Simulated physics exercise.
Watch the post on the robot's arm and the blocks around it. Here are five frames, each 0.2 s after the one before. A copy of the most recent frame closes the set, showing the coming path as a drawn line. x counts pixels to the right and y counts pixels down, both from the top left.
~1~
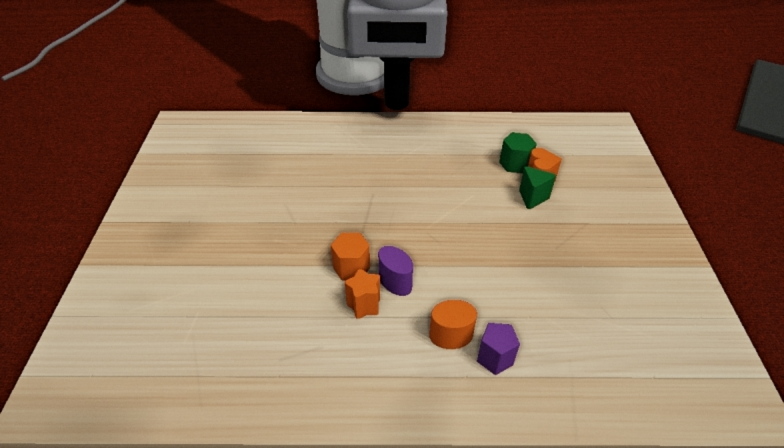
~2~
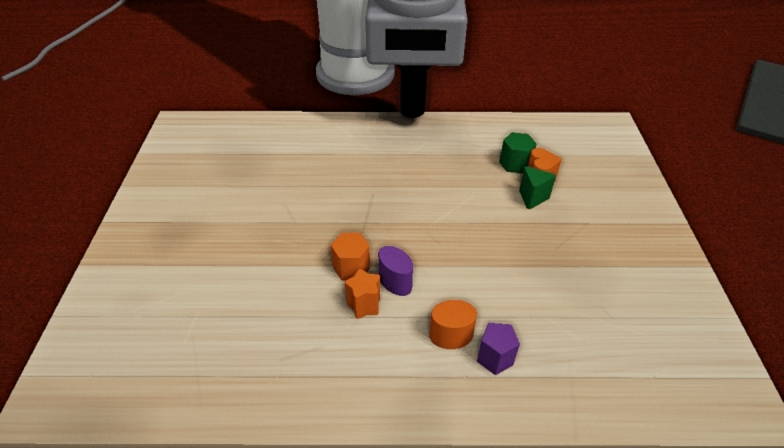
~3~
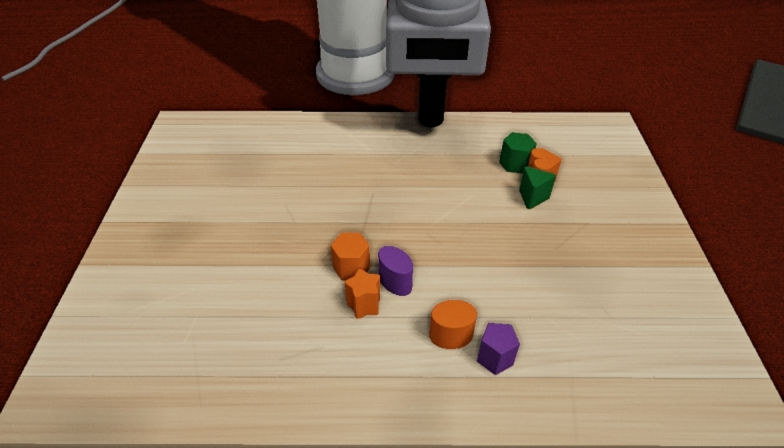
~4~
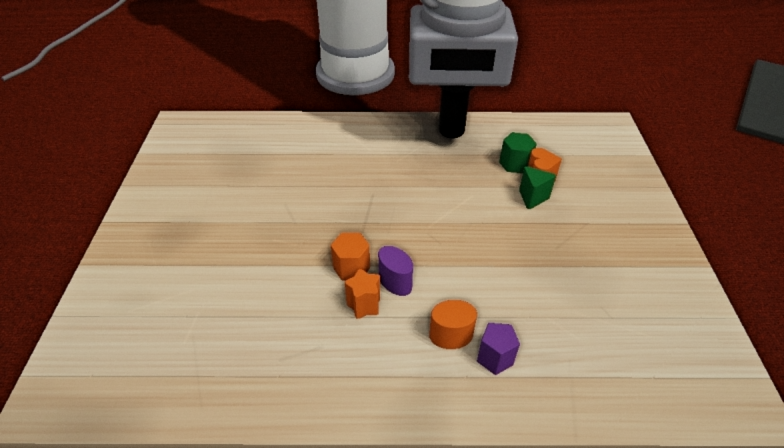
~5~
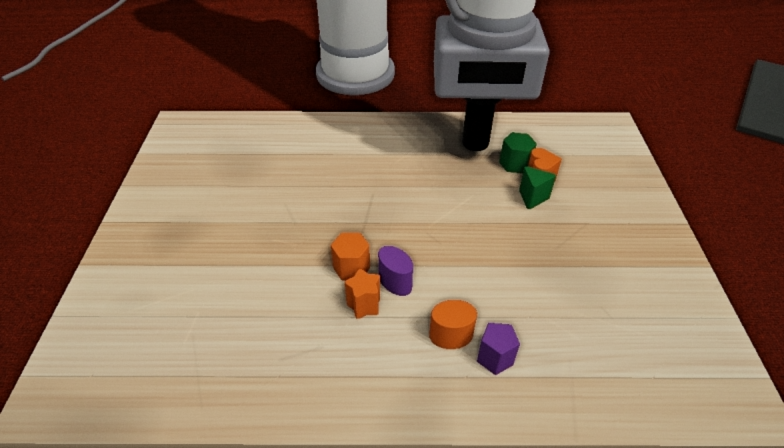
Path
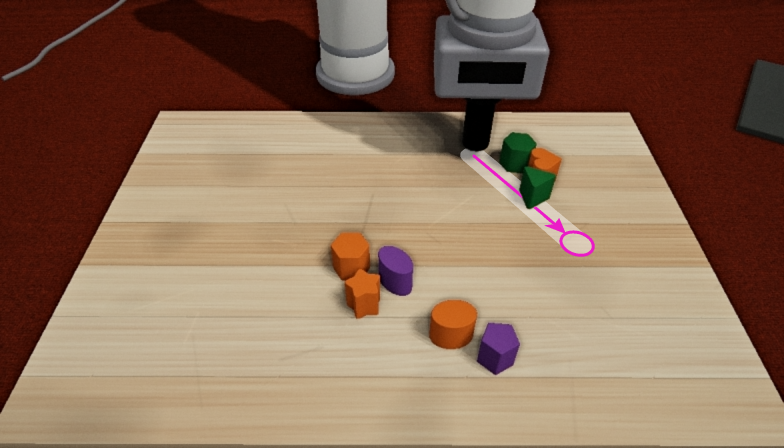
A robot arm with a black post slides steadily rightward and slightly nearer along the far edge of a pale wooden table, seen from a fixed, raised view facing the arm. Two green blocks and an orange one cluster at the upper right, while three orange and two purple blocks sit around the middle and lower centre. The post draws close beside the green hexagonal block, and every block stays still.
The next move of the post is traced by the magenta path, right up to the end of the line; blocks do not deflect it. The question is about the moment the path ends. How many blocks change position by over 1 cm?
That makes 1 block.
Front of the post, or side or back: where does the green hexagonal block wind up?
Beside or behind it.
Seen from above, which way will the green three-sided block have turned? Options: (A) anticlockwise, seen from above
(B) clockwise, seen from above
A (anticlockwise, seen from above)
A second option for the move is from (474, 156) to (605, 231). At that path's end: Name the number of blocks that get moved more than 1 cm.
It will shift three or more blocks.
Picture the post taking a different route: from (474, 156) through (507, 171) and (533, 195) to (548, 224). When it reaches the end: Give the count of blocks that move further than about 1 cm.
It will shift three or more blocks.
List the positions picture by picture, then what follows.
In the first frame, post tip (397, 104); block tops, green hexagonal block (520, 141); green three-sided block (539, 175).
In the second frame, post (413, 112); blocks unchanged.
In the third frame, post (431, 121); blocks unchanged.
In the fourth frame, post (452, 132); blocks unchanged.
In the fifth frame, post (475, 145); green hexagonal block (520, 141); green three-sided block (539, 175).
Path on the board, in a line from (474, 156) to (577, 243).
On the path given first. One third of the way, post (507, 171); nothing pushed yet.
Two thirds of the way, post (542, 199); green three-sided block (580, 198), turned 35° anticlockwise.
At the end, post (581, 232); green hexagonal block in place; green three-sided block (604, 209), turned 140° anticlockwise.
